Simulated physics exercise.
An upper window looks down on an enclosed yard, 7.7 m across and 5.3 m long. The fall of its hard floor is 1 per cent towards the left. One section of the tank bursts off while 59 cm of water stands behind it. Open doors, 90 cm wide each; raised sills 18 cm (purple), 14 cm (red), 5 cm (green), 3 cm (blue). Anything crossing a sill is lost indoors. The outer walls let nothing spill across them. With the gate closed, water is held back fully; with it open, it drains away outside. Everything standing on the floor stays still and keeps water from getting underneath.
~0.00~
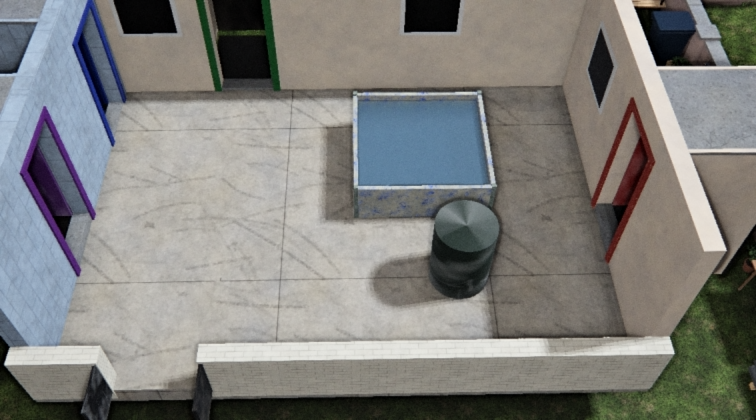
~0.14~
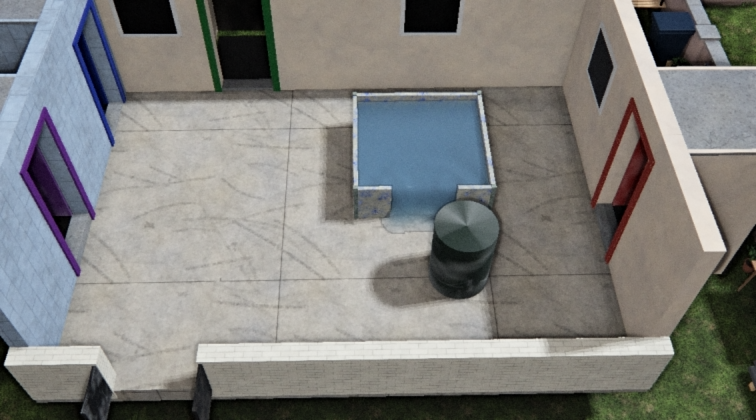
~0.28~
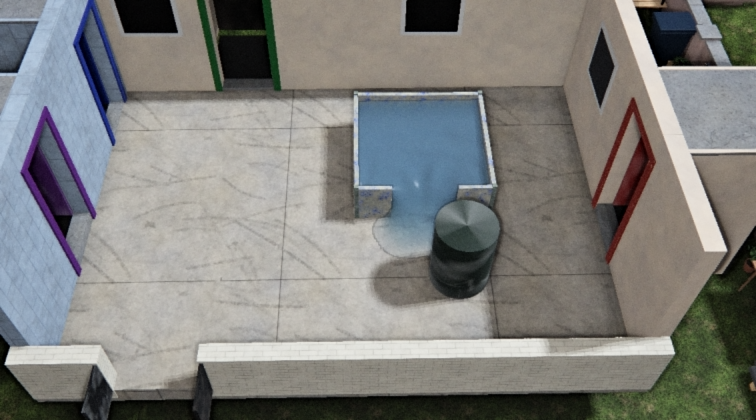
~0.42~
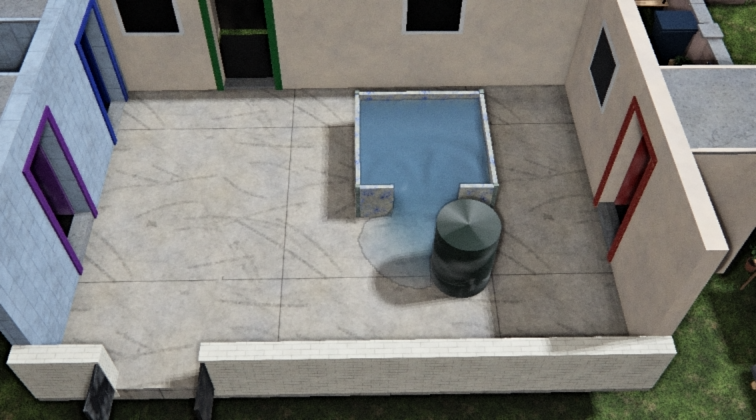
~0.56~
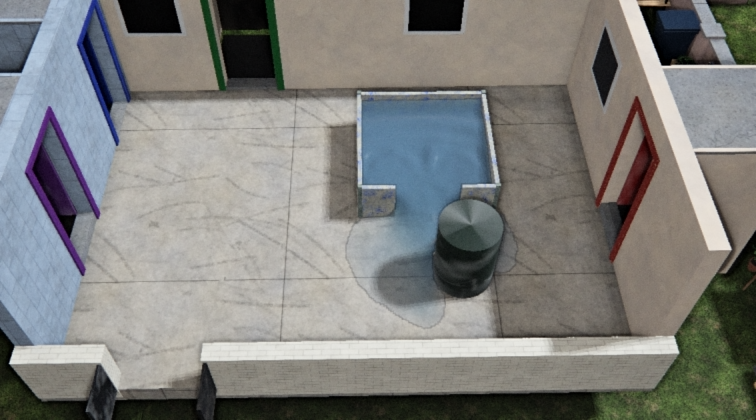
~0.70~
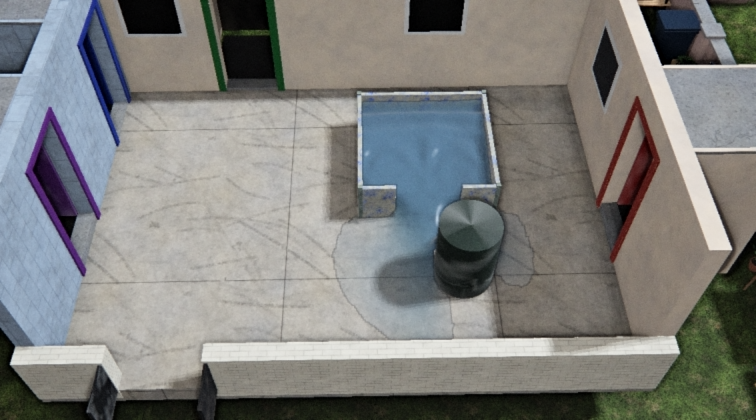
An enclosed yard with a pale, cracked hard floor is seen from high above, with a purple and a blue doorway on the left, a green one at the back and a red one on the right. A square, white-rimmed tank of blue water stands near the back wall, behind a dark green cylinder. The tank's front section gives way and water pours out, spreading around the cylinder in a widening sheet, while the view shifts very slightly.
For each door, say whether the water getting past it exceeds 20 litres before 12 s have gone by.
My prediction: The purple door undershoots the limit. The red door undershoots the limit. The green door undershoots the limit. The blue door overshoots the limit.
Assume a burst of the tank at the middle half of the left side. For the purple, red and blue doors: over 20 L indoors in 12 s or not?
In that case, purple door: Less than that, red door: Less than that, blue door: More than that.
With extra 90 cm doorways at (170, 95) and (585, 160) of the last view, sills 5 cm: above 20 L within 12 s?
Check, in order - fail / pass.
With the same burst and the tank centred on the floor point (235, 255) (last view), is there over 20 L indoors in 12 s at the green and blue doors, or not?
Result - green door does not exceed it, blue door does not exceed it.
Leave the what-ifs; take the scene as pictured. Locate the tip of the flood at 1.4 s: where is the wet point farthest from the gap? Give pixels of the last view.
That would be close to (292, 369).
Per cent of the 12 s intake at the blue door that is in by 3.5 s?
Some 0 per cent by then.
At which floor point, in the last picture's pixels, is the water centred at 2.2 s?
The water's centre sits at about (417, 219).
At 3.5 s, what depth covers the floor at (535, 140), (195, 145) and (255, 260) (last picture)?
Depth readings in turn - 3, 0, 1 cm.
After 1.4 s water covers 20 % of the floor and is deepest (42 cm) near (445, 243); purple door not reached, red door not reached, green door not reached, blue door not reached.
After 2.2 s water covers 35 % of the floor and is deepest (33 cm) near (445, 243); purple door not reached, red door 14 cm at the sill, 1 L in, green door not reached, blue door not reached.
After 3.5 s water covers 50 % of the floor and is deepest (25 cm) near (445, 243); purple door 6 cm at the sill, 0 L in, red door 10 cm at the sill, 2 L in, green door not reached, blue door not reached.
After 7.0 s water covers 80 % of the floor and is deepest (13 cm) near (445, 243); purple door 9 cm at the sill, 0 L in, red door 4 cm at the sill, 2 L in, green door 5 cm at the sill, 0 L in, blue door 6 cm at the sill, 2 L in.
After 12.0 s water covers 100 % of the floor and is deepest (8 cm) near (125, 119); purple door 6 cm at the sill, 0 L in, red door 3 cm at the sill, 2 L in, green door 7 cm at the sill, 4 L in, blue door 8 cm at the sill, 59 L in.
